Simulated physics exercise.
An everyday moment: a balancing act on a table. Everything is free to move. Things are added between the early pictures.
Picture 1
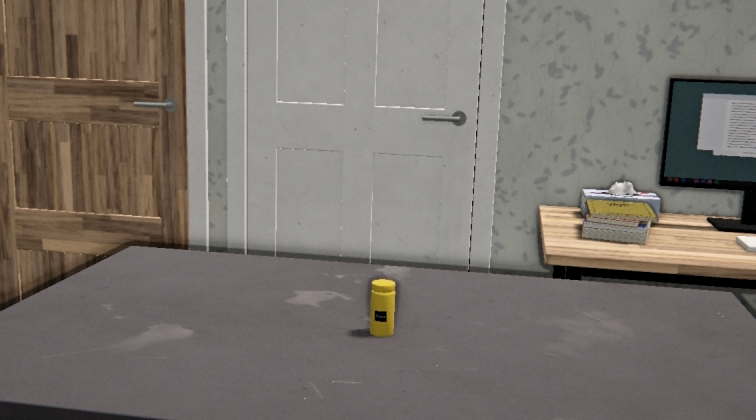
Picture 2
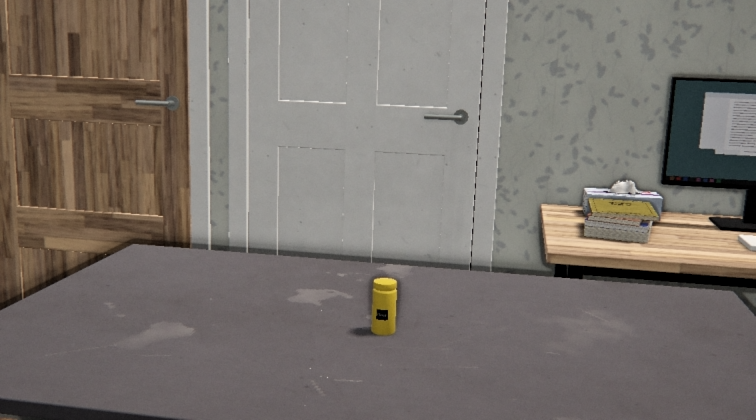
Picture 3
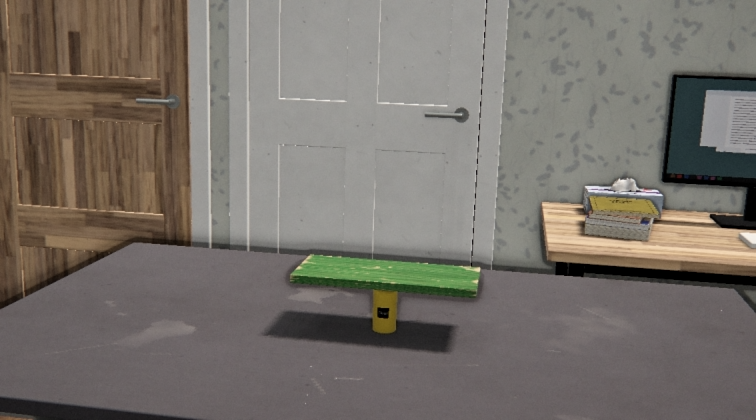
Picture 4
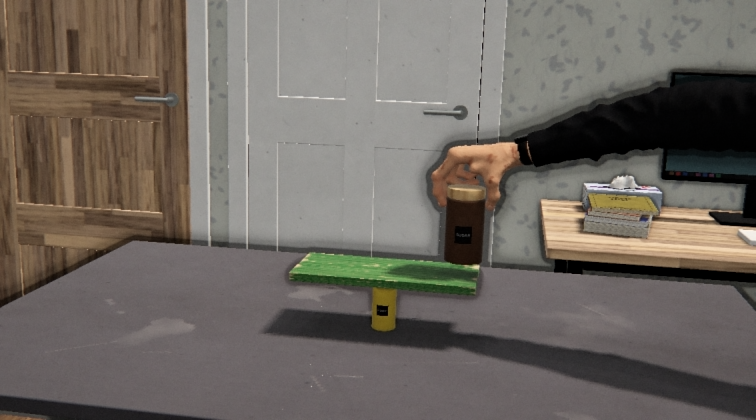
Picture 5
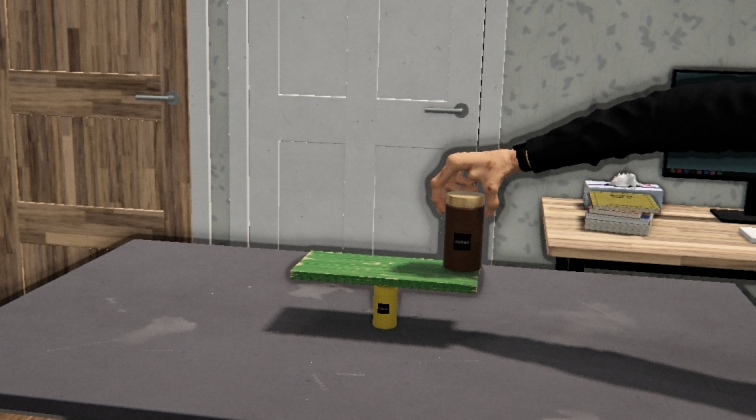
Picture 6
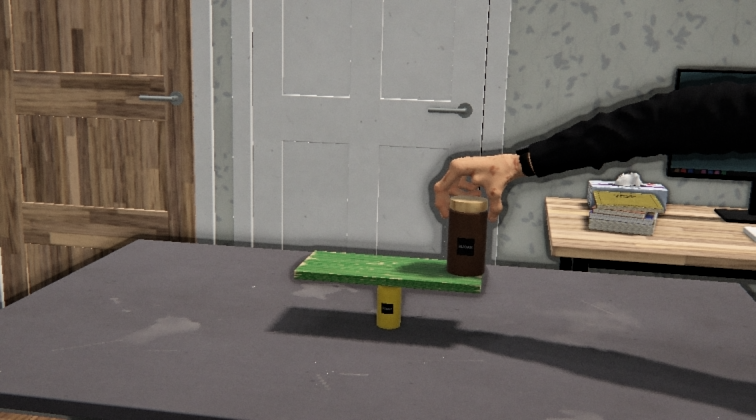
On a grey table, a green board appears atop a yellow jar, then a hand lowers a brown jar onto its right end.
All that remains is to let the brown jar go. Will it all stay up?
The stack comes apart.
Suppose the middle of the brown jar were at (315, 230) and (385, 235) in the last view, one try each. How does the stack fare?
First, it loses its balance; second, it holds.
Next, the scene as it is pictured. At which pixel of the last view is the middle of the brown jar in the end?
Near (509, 339).
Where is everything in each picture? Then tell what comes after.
In the first picture, the last thing is not in view yet.
In the second picture, the last thing is not in view yet.
In the third picture, the last thing is not in view yet; green board (388, 275).
In the fourth picture, coming down; brown jar (465, 224); green board (387, 273).
In the fifth picture, coming down; brown jar (464, 231); green board (388, 271).
In the sixth picture, set down, still held; brown jar (467, 235); green board (392, 271).
Then, 0.40 s later than the last frame, brown jar now fallen; green board tilted by 45°.
Then, 1.10 s later than the last frame, green board tilted by 10°; yellow shaker tilted by 7°.
Then, 2.40 s later than the last frame, green board tilted by 26°; yellow shaker tilted by 26°.
When it is over, fallen, green board and brown jar; lying over in the stack, yellow shaker. End places, in pixels of the last picture, brown jar near (509, 339). The stack gives way.
